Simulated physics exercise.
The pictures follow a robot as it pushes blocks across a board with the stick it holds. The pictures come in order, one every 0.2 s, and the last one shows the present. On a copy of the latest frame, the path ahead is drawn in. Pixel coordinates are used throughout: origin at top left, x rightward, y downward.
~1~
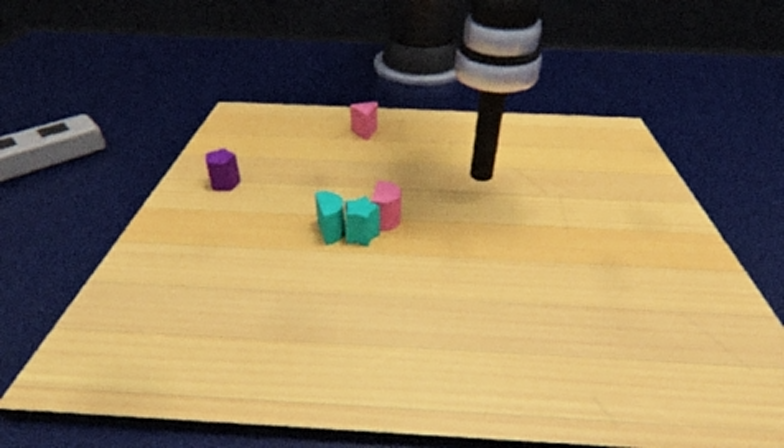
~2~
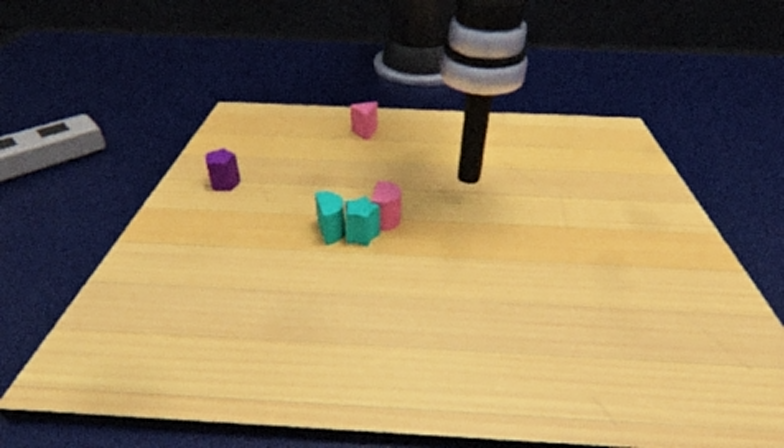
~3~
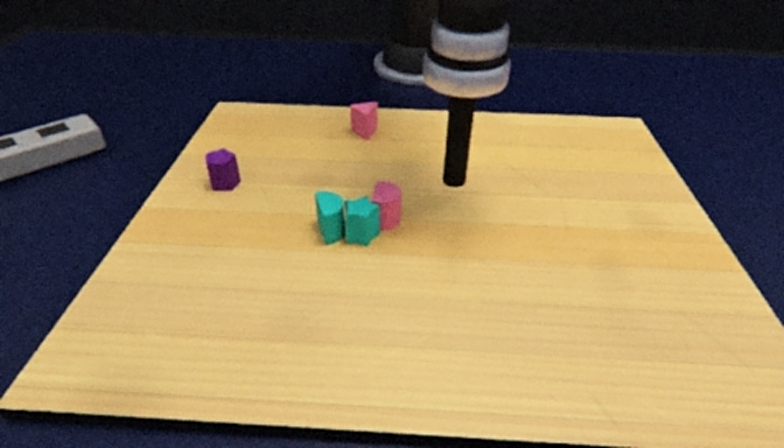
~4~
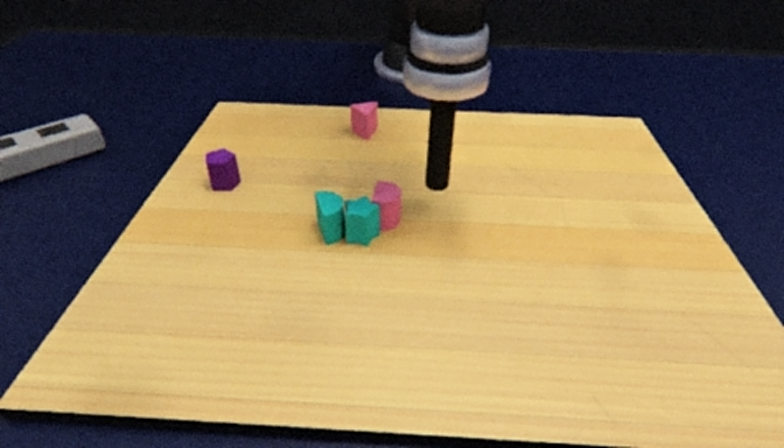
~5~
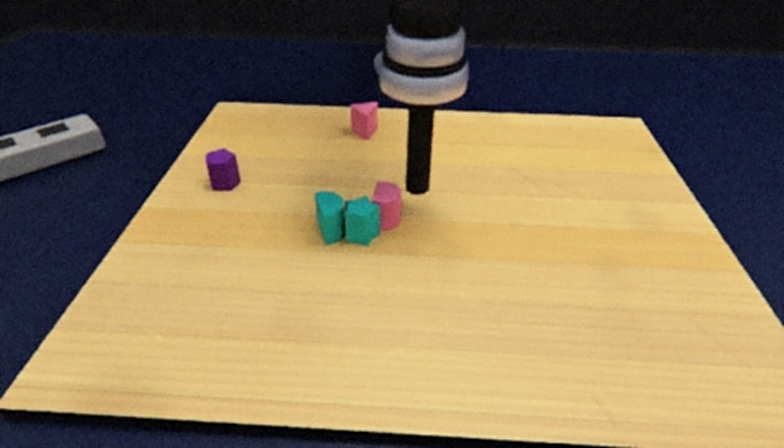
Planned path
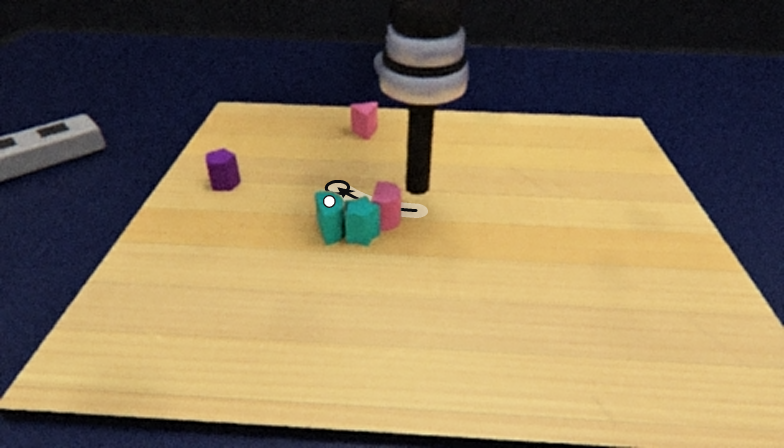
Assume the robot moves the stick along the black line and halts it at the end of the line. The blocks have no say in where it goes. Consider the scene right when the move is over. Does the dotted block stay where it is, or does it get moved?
The block you're asking about stays where it is.
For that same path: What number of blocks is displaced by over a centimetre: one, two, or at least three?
My best guess is that a single block moves over 1 cm.
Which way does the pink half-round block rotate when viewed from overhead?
From the top, the block rotates counterclockwise.
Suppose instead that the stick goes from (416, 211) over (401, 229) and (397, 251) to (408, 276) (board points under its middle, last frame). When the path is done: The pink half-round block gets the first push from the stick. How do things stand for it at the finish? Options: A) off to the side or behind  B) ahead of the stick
A - off to the side or behind.
The drawn path runs from (416, 211) over (386, 207) and (358, 199) to (337, 188); the dot is on the turquoise half-round block.
The first path, step by step. One third of the way, stick (385, 185); turquoise star (358, 209); pink half-round block (374, 193), turned 45° anticlockwise.
Two thirds of the way, stick (357, 177); turquoise star (358, 209); pink half-round block (371, 192), turned 60° anticlockwise.
At the end, stick (336, 166); turquoise half-round block not moved; turquoise star (358, 209); pink half-round block (371, 192), turned 60° anticlockwise.
